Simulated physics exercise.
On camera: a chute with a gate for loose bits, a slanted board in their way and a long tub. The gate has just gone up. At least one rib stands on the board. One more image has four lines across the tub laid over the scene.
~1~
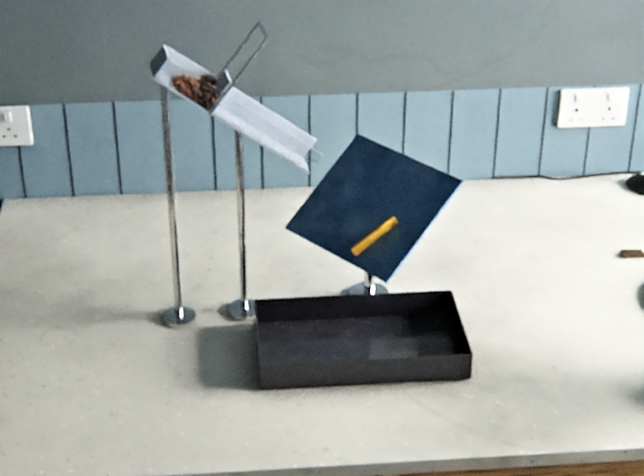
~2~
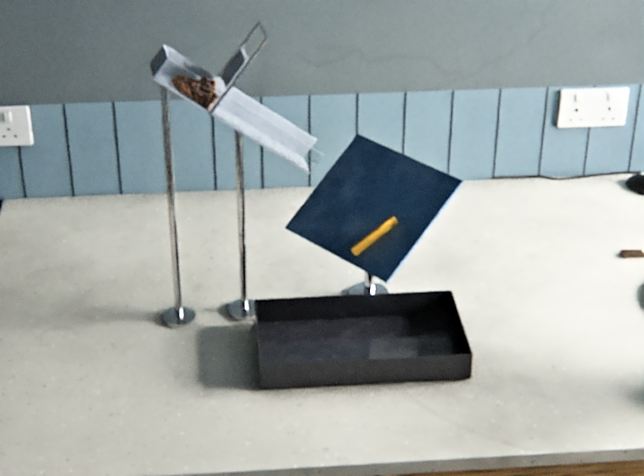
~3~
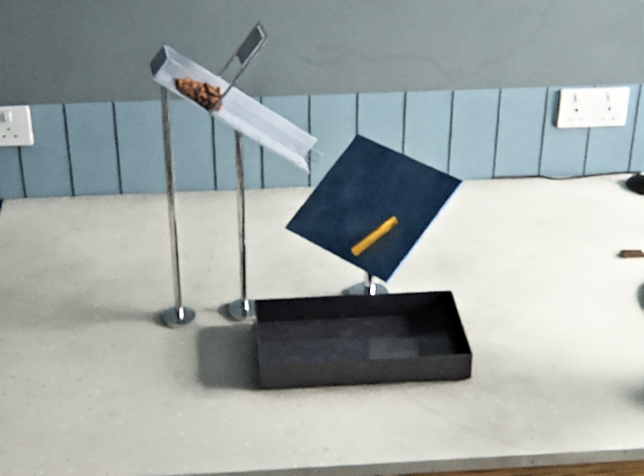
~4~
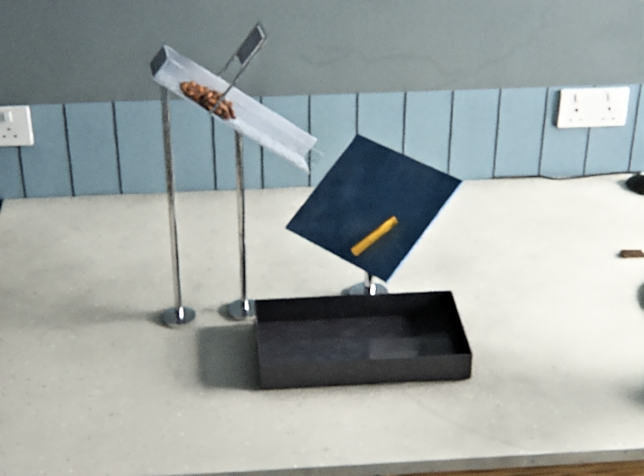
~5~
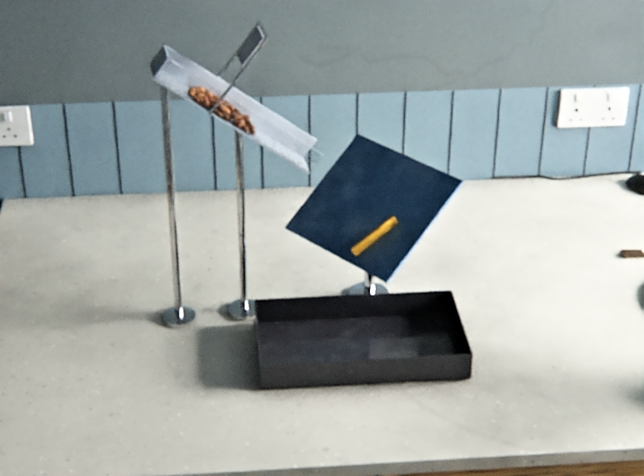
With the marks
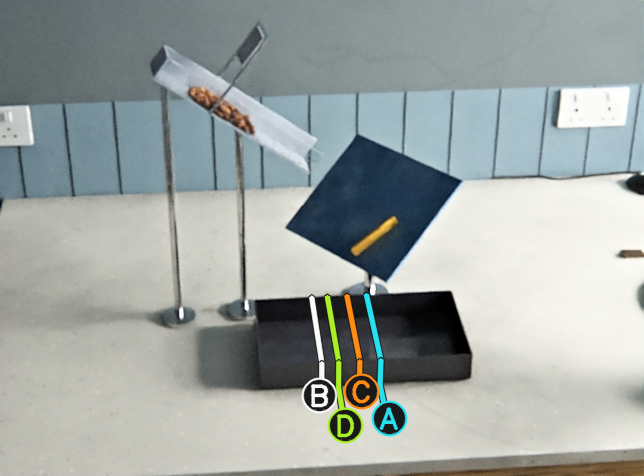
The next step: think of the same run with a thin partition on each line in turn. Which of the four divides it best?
It is B.
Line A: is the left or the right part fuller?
The left side.
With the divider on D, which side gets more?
Left.
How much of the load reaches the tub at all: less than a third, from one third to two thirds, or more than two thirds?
More than two thirds.
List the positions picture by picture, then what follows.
In the first frame, load behind the gate at (200, 89), bits of dog kibble; lip of the chute at (306, 166), sloping fairly steeply.
In the second frame, middle of the board at (371, 205), tilted fairly steeply; middle of its low edge at (334, 254); of its high edge at (408, 156).
In the third frame, front corners of the tub at (261, 365) and (472, 354), empty; front of the load at (221, 104).
In the fourth frame, middle of the load at (208, 103); its front at (234, 118), about a quarter of the way to the lip; rib from (394, 216) to (351, 250).
In the fifth frame, middle of the load at (219, 109); its front at (252, 132), about a third of the way to the lip.
On the marked copy, line A crosses the front rim at (380, 359); line B crosses the front rim at (321, 362); line C crosses the front rim at (359, 360); line D crosses the front rim at (338, 361).
With A, of what is caught, all on the left of the divider, none on the right.
With B, of what is caught, about a third on the left of the divider, about two thirds on the right.
With C, of what is caught, nearly all on the left of the divider, a stray few on the right.
With D, of what is caught, nearly all on the left of the divider, a small part on the right.
